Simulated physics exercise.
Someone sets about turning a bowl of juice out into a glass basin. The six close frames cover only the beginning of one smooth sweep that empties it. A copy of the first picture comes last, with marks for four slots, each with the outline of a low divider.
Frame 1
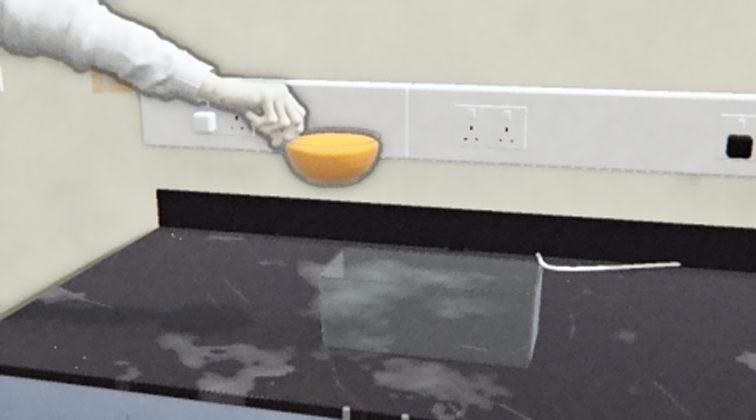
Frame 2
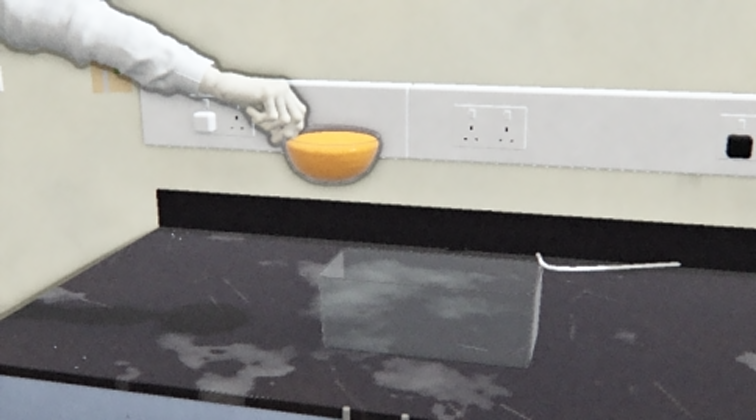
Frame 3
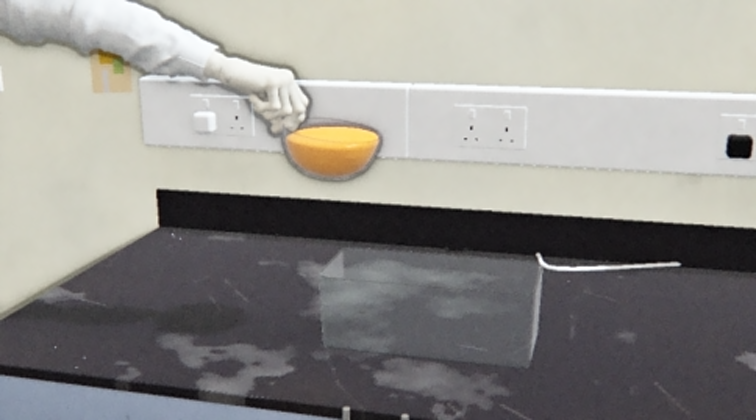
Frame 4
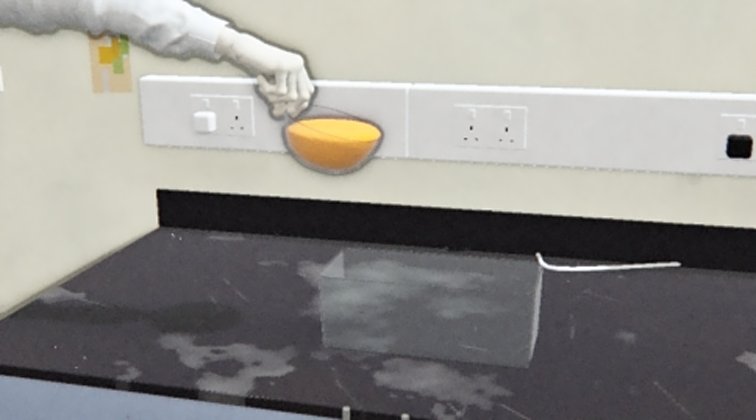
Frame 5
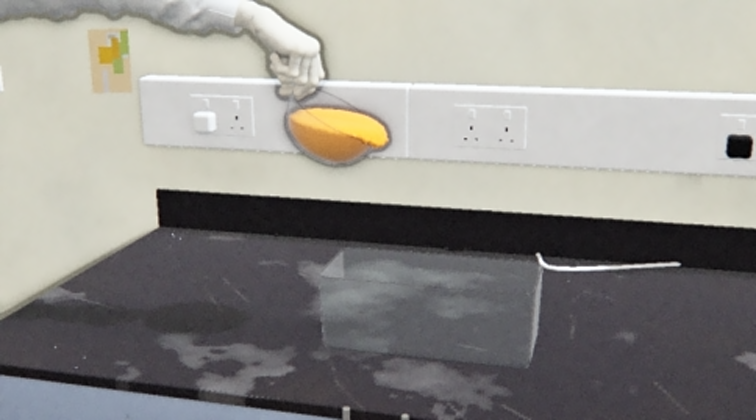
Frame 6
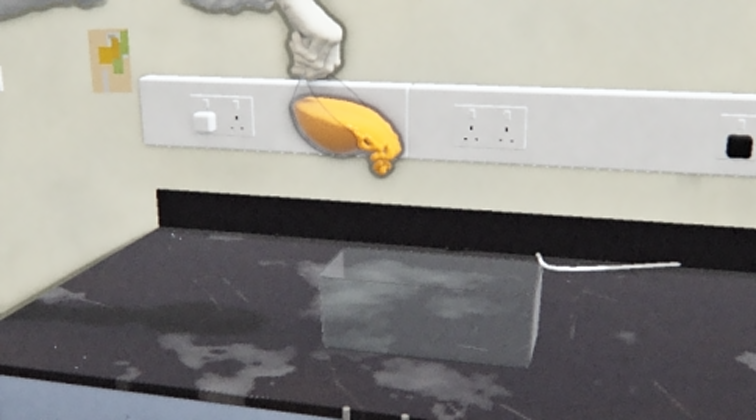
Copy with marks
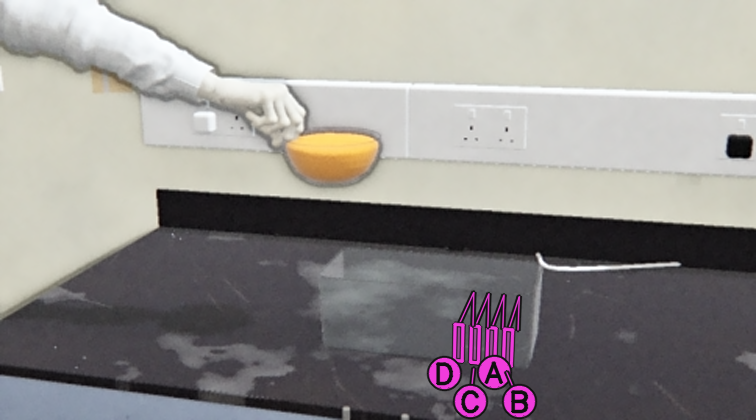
A laboratory-style bench with a scuffed black top stands against a pale wall lined with white power sockets, seen from slightly above by a still camera. A pale-gloved hand in a light sleeve, reaching in from the left, holds a clear bowl of orange juice above a transparent glass basin. The hand rises and tilts the bowl rightward, slowly then further, until juice bulges over its right lip.
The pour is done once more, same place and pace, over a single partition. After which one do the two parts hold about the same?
Choose D.
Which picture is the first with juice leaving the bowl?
In picture 4.
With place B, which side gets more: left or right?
The left side.
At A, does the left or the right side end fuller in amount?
More ends on the left.
On the marked copy, A at (490, 370); B at (506, 372); C at (473, 368); D at (457, 366).
Choosing A, about 87 % ends left of the wall and 3 % right of it; 10 % is lost outside.
Choosing B, about 87 % ends left of the wall and 5 % right of it; 8 % is lost outside.
Choosing C, about 77 % ends left of the wall and 17 % right of it; 6 % is lost outside.
Choosing D, about 49 % ends left of the wall and 44 % right of it; 7 % is lost outside.
